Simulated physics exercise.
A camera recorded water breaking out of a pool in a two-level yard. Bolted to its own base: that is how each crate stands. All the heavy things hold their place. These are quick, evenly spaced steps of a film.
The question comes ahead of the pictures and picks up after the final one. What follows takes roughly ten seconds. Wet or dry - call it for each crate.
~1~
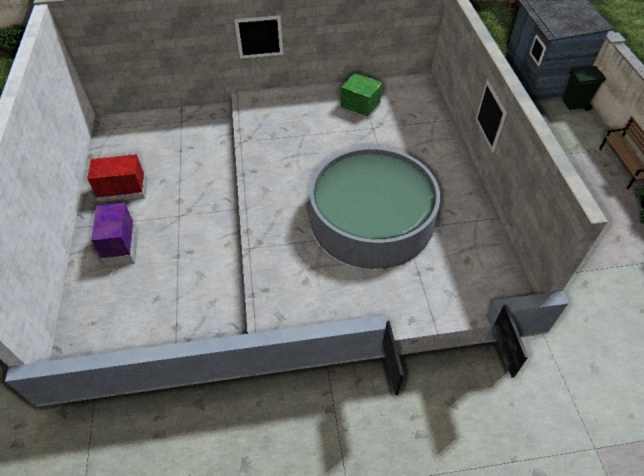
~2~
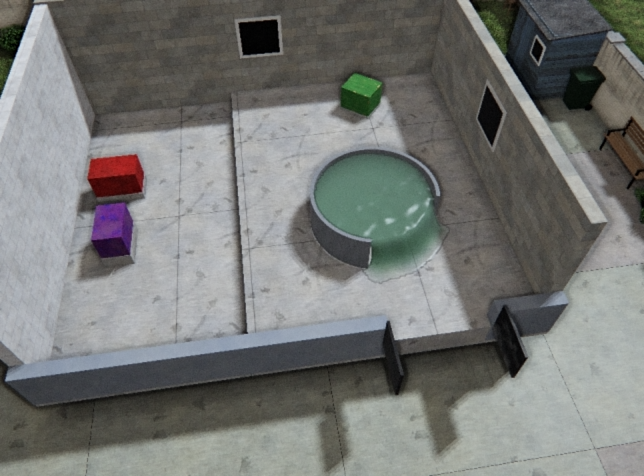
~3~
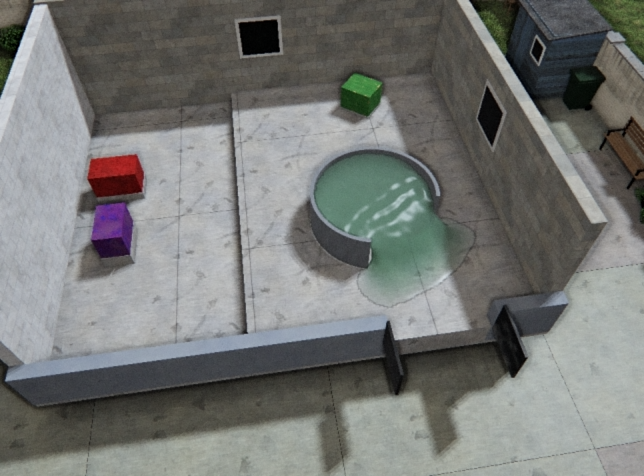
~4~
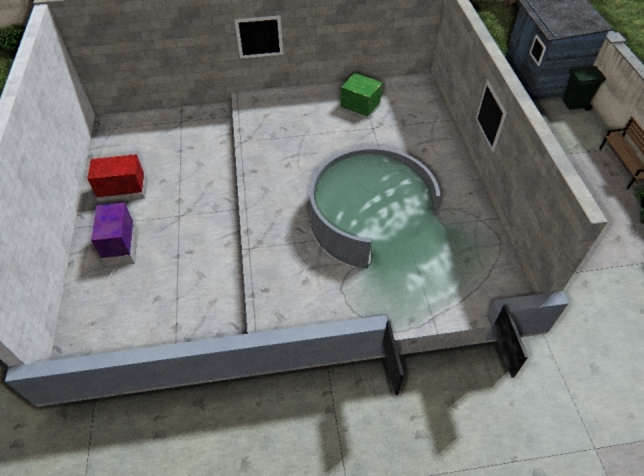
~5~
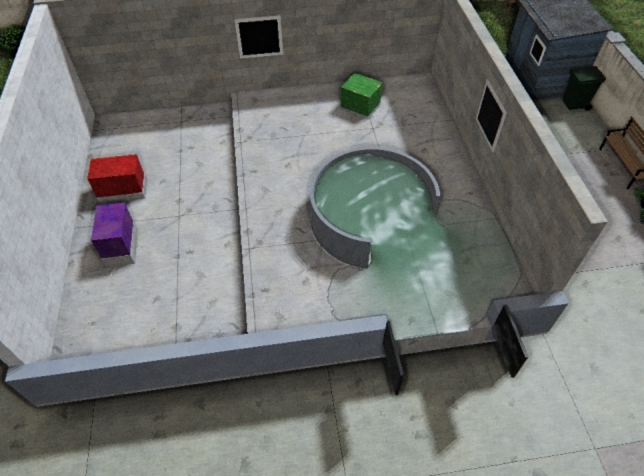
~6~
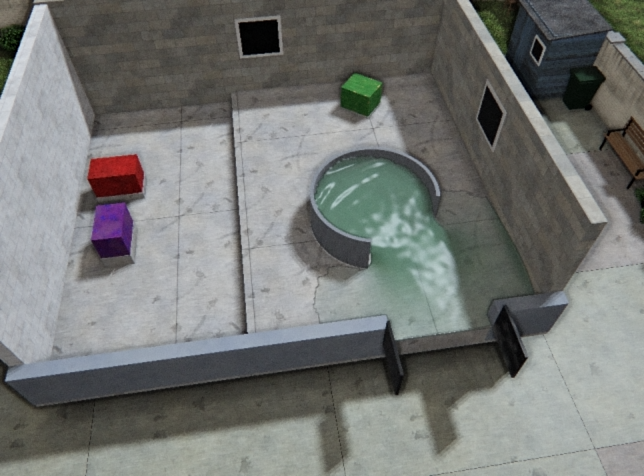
Calls: Red crate - dry; purple crate - dry; green crate - wet.
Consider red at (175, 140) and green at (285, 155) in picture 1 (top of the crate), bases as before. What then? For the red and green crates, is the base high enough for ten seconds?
First, red crate is not reached; second, green crate is not reached.
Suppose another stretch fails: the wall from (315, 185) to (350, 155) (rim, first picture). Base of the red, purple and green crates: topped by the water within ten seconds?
As I read it, the red one gets reached; the purple one is never reached; finally the green one gets reached.
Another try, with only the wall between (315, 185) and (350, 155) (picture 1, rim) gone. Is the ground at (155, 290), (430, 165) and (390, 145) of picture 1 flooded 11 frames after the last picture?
One by one, they turn out not soaked, not soaked and not soaked.
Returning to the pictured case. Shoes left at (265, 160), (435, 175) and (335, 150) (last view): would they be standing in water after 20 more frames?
Result by point, in sequence: Unwetted, then waterlogged, then unwetted.
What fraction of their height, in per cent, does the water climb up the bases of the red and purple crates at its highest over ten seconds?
0 and 0 per cent, in that order.
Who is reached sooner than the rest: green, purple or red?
That's the green-painted one.
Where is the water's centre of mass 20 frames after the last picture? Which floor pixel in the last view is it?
I'd mark it close to (414, 235).
A moment on, water covers 15 % of the floor; the red crate not reached, the purple crate not reached, the green crate not reached.
Next, water covers 20 % of the floor; the red crate not reached, the purple crate not reached, the green crate not reached.
Then, water covers 25 % of the floor; the red crate not reached, the purple crate not reached, the green crate not reached.
Later, water covers 35 % of the floor; the red crate not reached, the purple crate not reached, the green crate water round its plinth.
In the end, water covers 45 % of the floor; the red crate stayed above the water, the purple crate stayed above the water, the green crate was topped.
